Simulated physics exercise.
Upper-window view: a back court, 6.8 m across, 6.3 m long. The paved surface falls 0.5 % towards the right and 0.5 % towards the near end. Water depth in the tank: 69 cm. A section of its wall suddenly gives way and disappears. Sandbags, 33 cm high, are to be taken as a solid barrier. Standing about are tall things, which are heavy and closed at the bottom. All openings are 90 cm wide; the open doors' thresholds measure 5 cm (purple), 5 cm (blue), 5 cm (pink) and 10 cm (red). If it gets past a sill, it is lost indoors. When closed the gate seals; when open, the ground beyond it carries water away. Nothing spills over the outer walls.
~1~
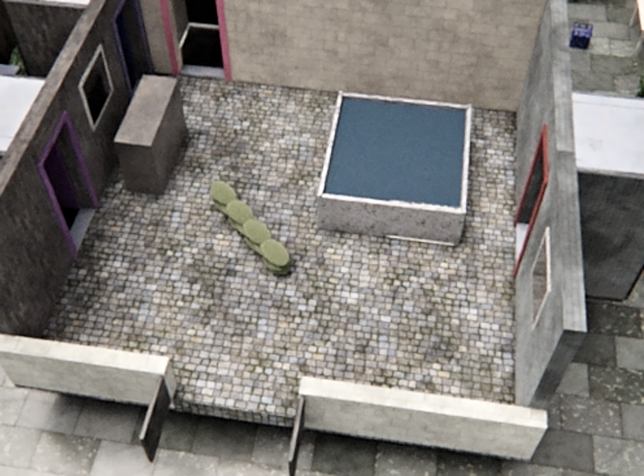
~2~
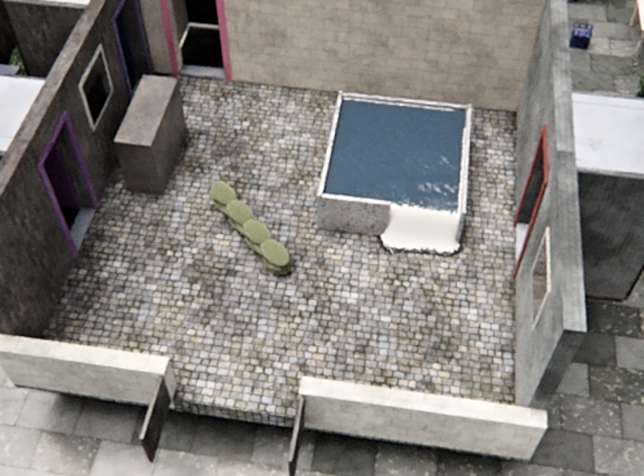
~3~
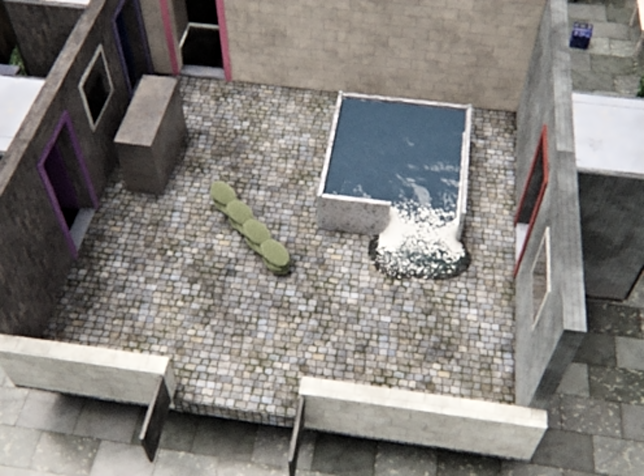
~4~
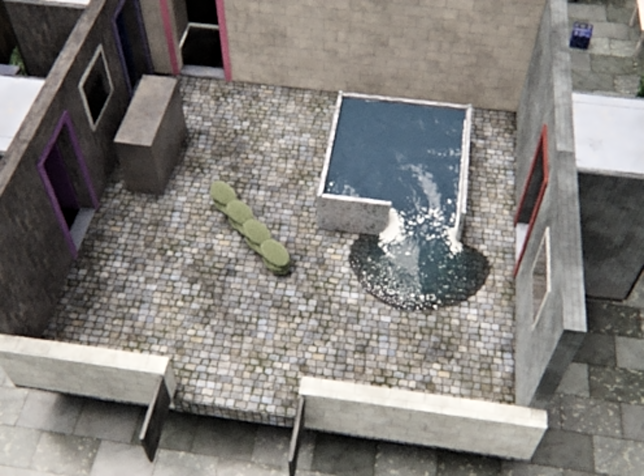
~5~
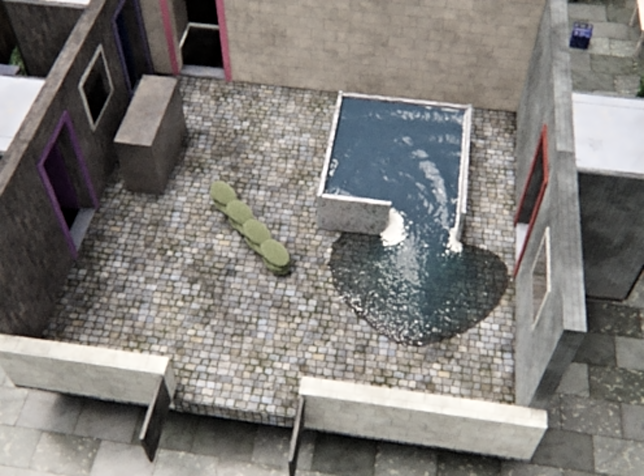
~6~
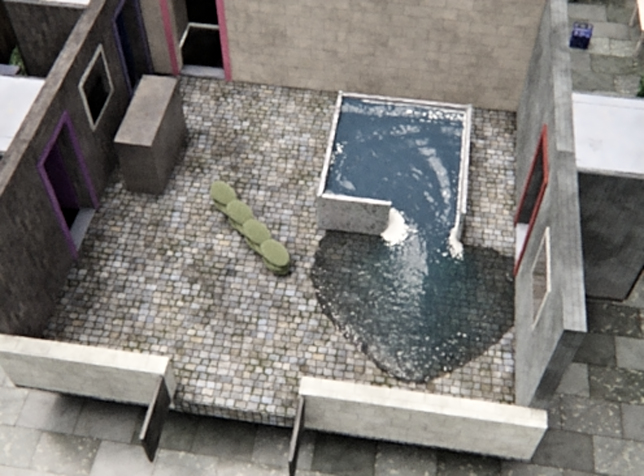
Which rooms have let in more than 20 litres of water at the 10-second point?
At the end, purple door: Beyond the set amount. Blue door: Short of the set amount. Pink door: Short of the set amount. Red door: Short of the set amount.
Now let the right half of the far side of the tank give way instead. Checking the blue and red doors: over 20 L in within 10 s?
Against that limit the blue door gives a greater amount and the red door gives a lower amount.
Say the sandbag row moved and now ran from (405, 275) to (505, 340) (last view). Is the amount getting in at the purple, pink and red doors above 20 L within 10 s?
Purple within the limit, pink within the limit, red exceeded.
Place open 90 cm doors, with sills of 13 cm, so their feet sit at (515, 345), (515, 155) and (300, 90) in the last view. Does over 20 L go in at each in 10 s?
In sequence the answers are more than that, less than that and less than that.
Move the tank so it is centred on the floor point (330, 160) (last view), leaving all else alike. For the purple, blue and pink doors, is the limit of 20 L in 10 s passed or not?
Purple: Within limit; blue: Within limit; pink: Within limit.
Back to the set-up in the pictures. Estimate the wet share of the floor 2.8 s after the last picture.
Covered: Roughly 35 per cent.
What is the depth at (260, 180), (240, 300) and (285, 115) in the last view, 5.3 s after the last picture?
Reading - approx. 0 / 6 / 0 cm.
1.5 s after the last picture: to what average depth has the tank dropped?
It averages close to 41 cm.
Then, 0.7 s after the last picture water covers 25 % of the floor and is deepest (48 cm) near (502, 431); purple door not reached, blue door not reached, pink door not reached, red door 2 cm at the sill, 0 L in.
Then, 1.5 s after the last picture water covers 25 % of the floor and is deepest (48 cm) near (489, 429); purple door not reached, blue door not reached, pink door not reached, red door 3 cm at the sill, 0 L in.
Then, 2.8 s after the last picture water covers 35 % of the floor and is deepest (29 cm) near (475, 427); purple door not reached, blue door not reached, pink door not reached, red door 3 cm at the sill, 0 L in.
Then, 5.3 s after the last picture water covers 65 % of the floor and is deepest (22 cm) near (502, 431); purple door 11 cm at the sill, 13 L in, blue door not reached, pink door not reached, red door 6 cm at the sill, 0 L in.
Then, 9.3 s after the last picture water covers 90 % of the floor and is deepest (12 cm) near (502, 431); purple door 11 cm at the sill, 75 L in, blue door 5 cm at the sill, 1 L in, pink door 6 cm at the sill, 7 L in, red door 5 cm at the sill, 0 L in.
